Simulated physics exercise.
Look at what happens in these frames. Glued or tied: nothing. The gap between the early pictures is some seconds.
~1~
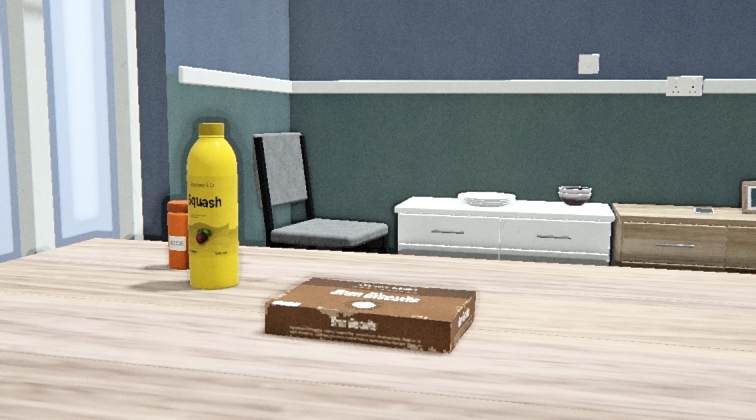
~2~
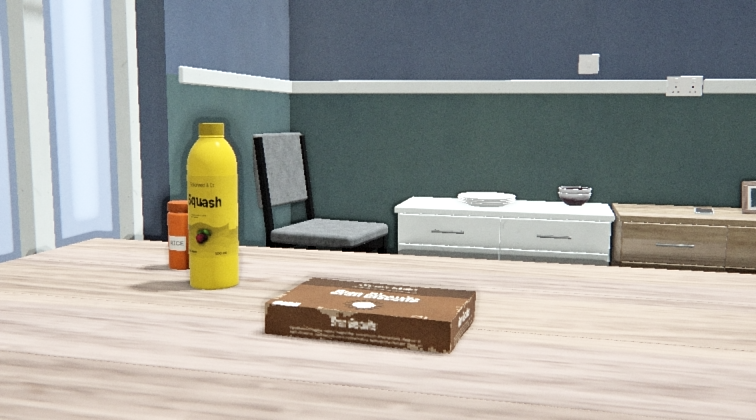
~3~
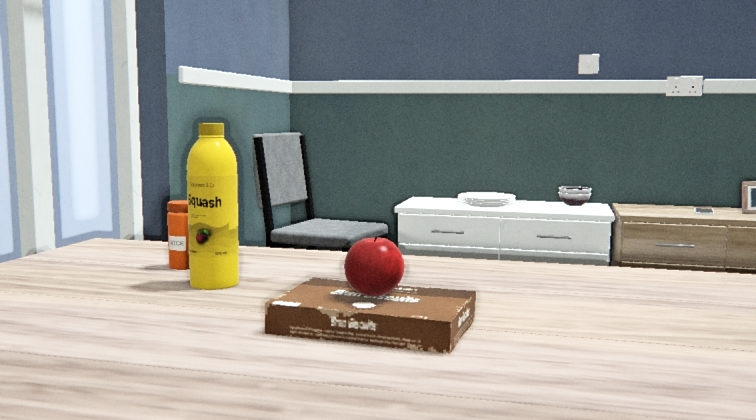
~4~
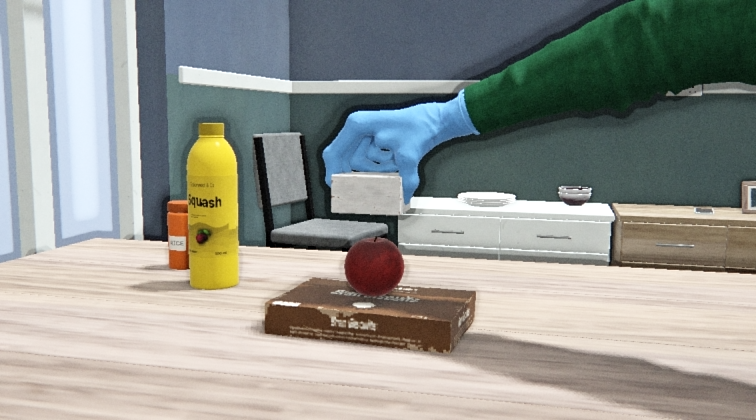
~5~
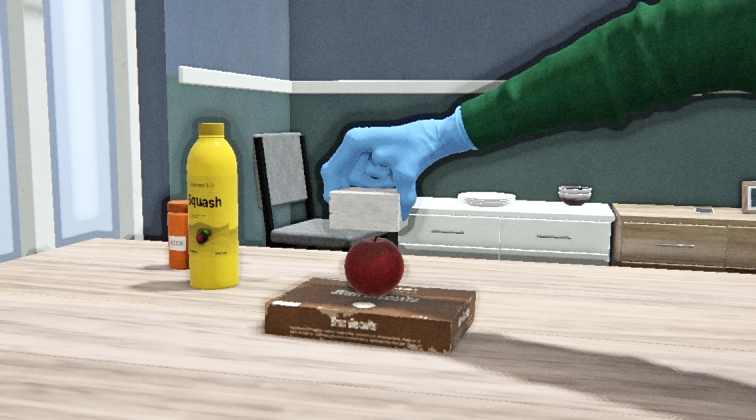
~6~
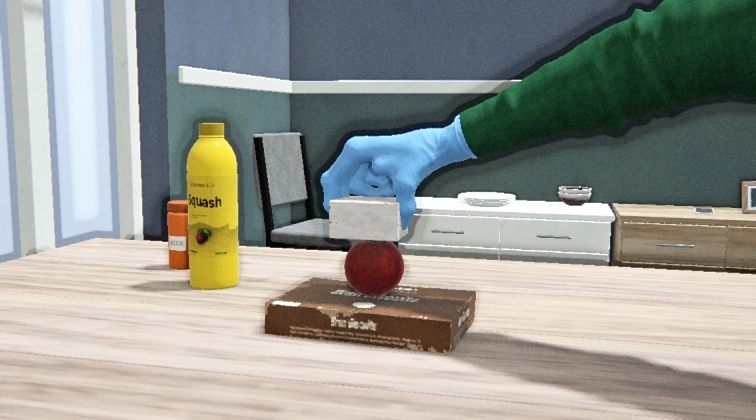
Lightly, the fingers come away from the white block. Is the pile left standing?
The pile will not survive intact.
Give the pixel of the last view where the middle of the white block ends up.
End spot: Near (304, 259).
Then, 0.40 s after the last picture, white block tipped 43° from how it was near (339, 230).
Then, 0.50 s after the last picture, white block now fallen.
Then, 0.60 s after the last picture, nothing new.
At rest, fallen, white block; the other 4 in place. Seen from the same camera at the end, white block near (304, 259). The pile comes apart.
